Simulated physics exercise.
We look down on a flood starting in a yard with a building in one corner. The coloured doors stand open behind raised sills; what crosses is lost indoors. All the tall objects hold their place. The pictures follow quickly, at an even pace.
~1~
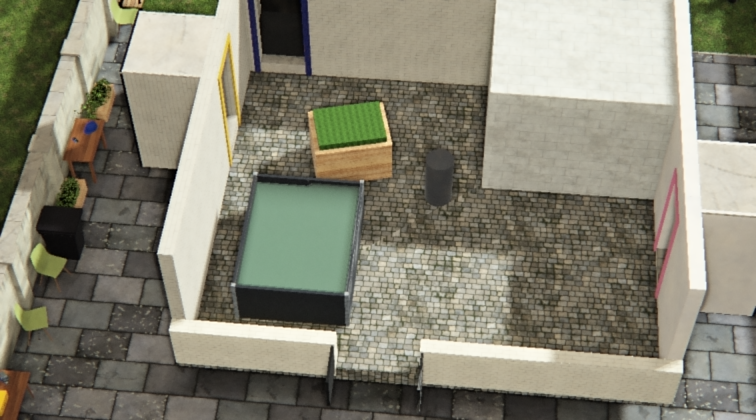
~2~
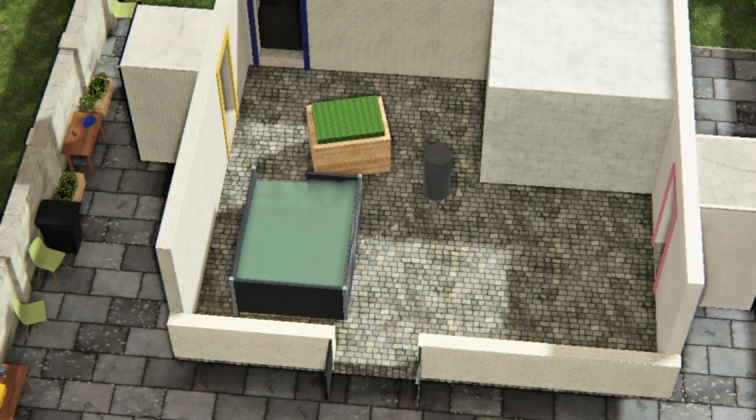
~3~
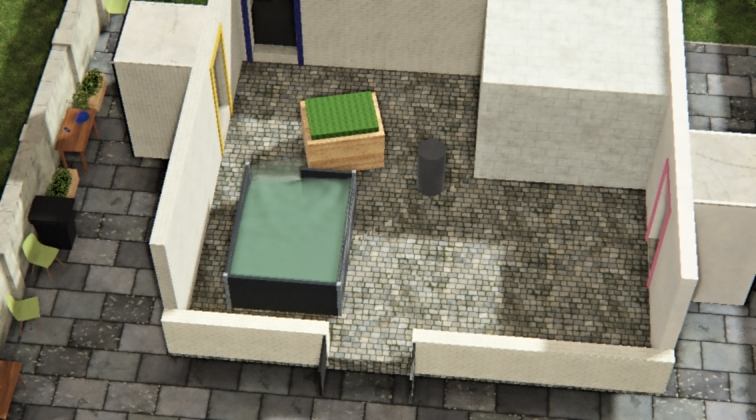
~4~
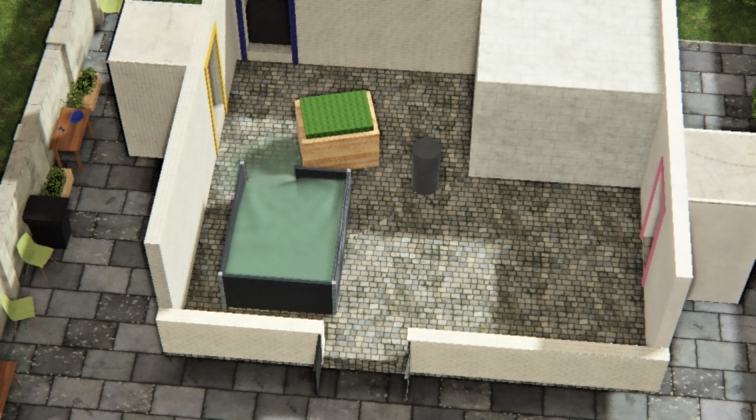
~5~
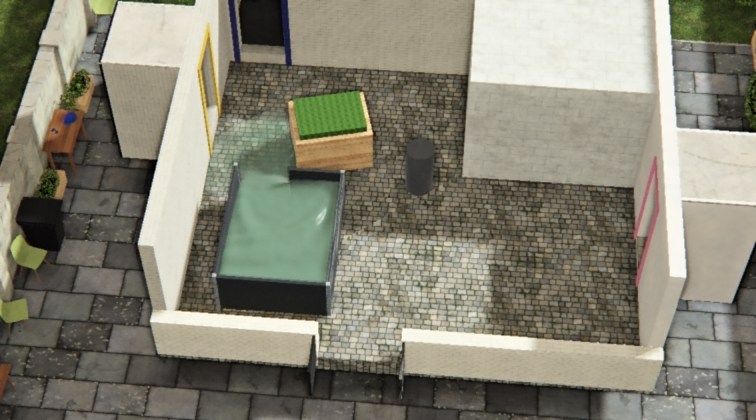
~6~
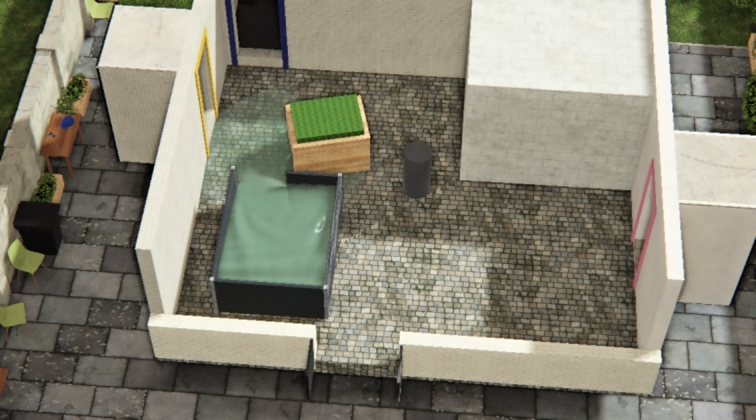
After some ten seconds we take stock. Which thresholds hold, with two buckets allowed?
The pink door stays under that; the yellow door stays under that; the blue door takes more than that.
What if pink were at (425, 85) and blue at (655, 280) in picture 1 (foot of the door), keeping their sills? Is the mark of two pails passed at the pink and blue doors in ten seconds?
Pink goes over; blue keeps below it.
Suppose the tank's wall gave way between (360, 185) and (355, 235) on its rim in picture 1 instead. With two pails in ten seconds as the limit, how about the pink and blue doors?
One by one: The pink one is over, the blue one lets less in.
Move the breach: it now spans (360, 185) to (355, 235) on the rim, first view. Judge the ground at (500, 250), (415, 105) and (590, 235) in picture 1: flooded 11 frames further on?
In that order: Awash, under water, flooded.
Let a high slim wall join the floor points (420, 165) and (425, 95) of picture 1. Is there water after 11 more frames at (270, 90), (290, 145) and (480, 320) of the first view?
As listed: Wet, awash, dry.
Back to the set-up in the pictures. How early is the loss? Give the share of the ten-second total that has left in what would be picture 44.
I make it 75 per cent.
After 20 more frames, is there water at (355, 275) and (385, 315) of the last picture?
In turn: Dry, not flooded.
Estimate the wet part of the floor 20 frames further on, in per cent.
I make it 40 per cent.
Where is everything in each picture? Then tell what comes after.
Still water in the water tank at (300, 235), in the first frame.
The front is at a hidden place, out from the gap on the water tank's far side, in the second frame.
Water pours out on the water tank's far side and has run to (308, 167), in the third frame.
Water pours out on the water tank's far side and has run to (294, 138), in the fourth frame.
The front is at (267, 114), out from the gap on the water tank's far side, in the fifth frame.
The front is at (269, 92), out from the gap on the water tank's far side, in the sixth frame.
A moment on, water covers 20 % of the floor; the pink door not reached, the yellow door wet at the sill, nothing in, the blue door under two buckets in.
Next, water covers 25 % of the floor; the pink door not reached, the yellow door wet at the sill, nothing in, the blue door far over two buckets in.
Then, water covers 40 % of the floor; the pink door not reached, the yellow door wet at the sill, nothing in, the blue door far over two buckets in.
Later, water covers 75 % of the floor; the pink door not reached, the yellow door wet at the sill, nothing in, the blue door far over two buckets in.
In the end, water covers 90 % of the floor; the pink door wet at the sill, nothing in, the yellow door wet at the sill, nothing in, the blue door far over two buckets in.
